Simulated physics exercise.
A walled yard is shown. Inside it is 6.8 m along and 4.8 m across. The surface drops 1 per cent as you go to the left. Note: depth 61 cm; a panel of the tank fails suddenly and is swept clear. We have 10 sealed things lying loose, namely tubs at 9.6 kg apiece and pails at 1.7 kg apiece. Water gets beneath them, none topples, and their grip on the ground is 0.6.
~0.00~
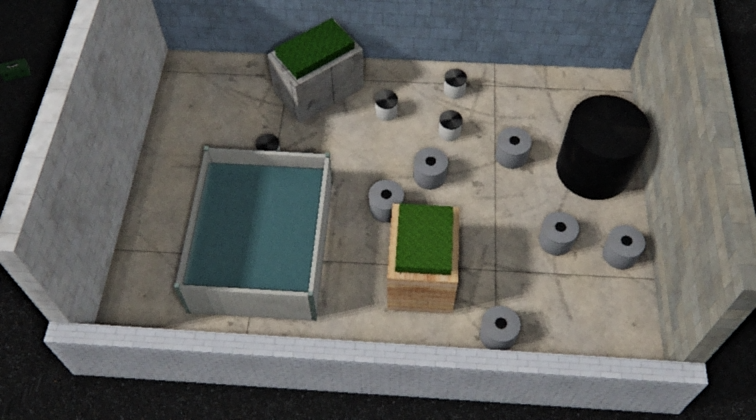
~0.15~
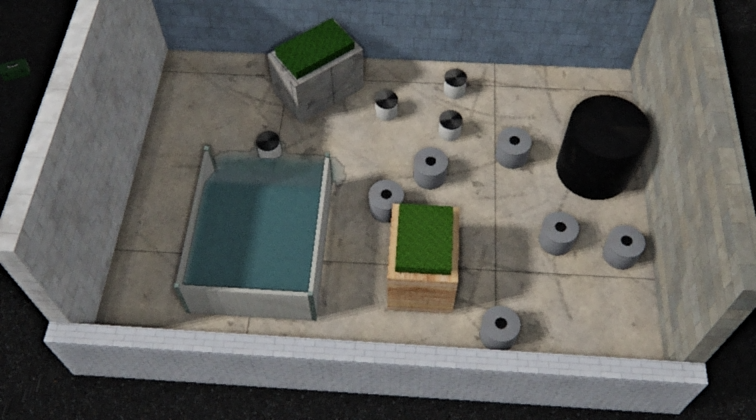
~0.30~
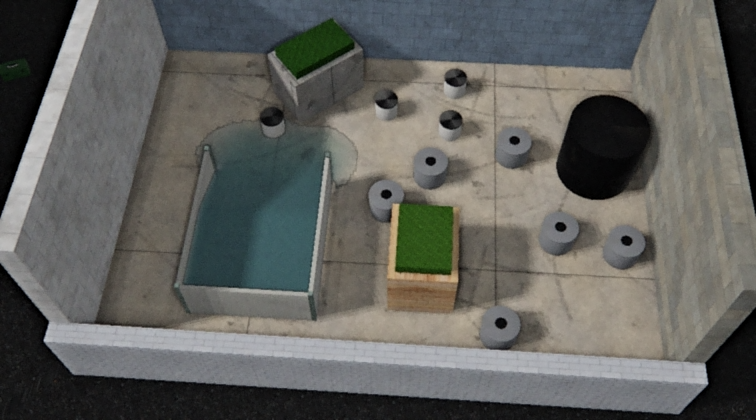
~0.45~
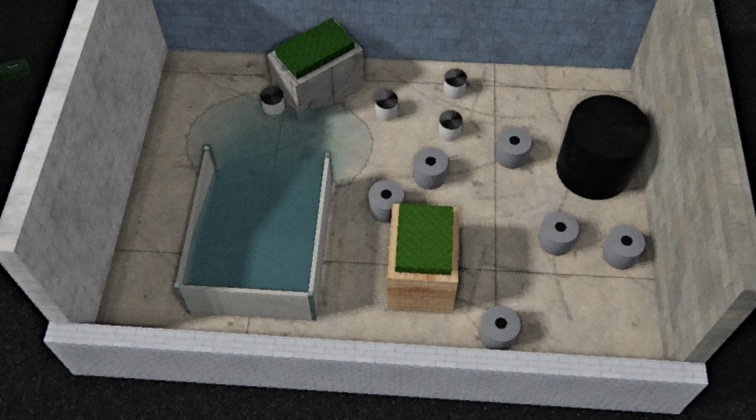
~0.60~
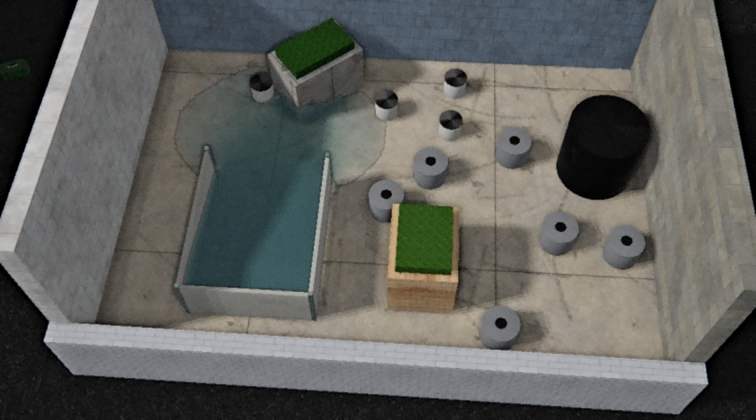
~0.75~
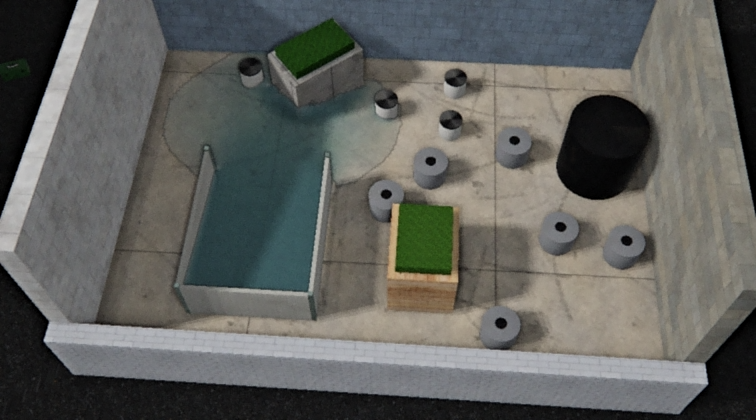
In a walled yard, the far side of a tank gave way and water spread across the floor, pushing one small pail back past a grass-topped block while the other containers stayed put.
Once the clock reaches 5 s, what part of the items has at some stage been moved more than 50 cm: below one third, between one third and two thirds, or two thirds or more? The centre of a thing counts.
Between one third and two thirds.
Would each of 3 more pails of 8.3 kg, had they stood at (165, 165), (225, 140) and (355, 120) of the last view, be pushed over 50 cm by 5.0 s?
In that order: More, more, over.
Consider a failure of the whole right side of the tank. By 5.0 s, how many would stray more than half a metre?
In that case the number is 9.
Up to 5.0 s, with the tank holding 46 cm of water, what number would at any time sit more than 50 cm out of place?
In that case 4 of them.
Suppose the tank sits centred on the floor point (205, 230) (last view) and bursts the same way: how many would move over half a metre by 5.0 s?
The answer would then be 6.
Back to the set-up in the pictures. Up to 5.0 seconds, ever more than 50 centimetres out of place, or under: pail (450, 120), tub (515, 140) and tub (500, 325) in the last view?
Beyond the mark, within the mark, within the mark.
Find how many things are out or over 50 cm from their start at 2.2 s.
It comes to 3.
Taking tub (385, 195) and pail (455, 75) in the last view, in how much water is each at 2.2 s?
Depth approx. 0 cm / 5 cm.
After 1.1 s 1 of 10 are over 50 cm from their spots; 1 afloat.
After 2.2 s 3 of 10 are over 50 cm from their spots; 3 afloat.
After 3.5 s 4 of 10 are over 50 cm from their spots; 3 afloat.
After 5.0 s 4 of 10 are over 50 cm from their spots, and 4 have been at some point; 3 afloat.
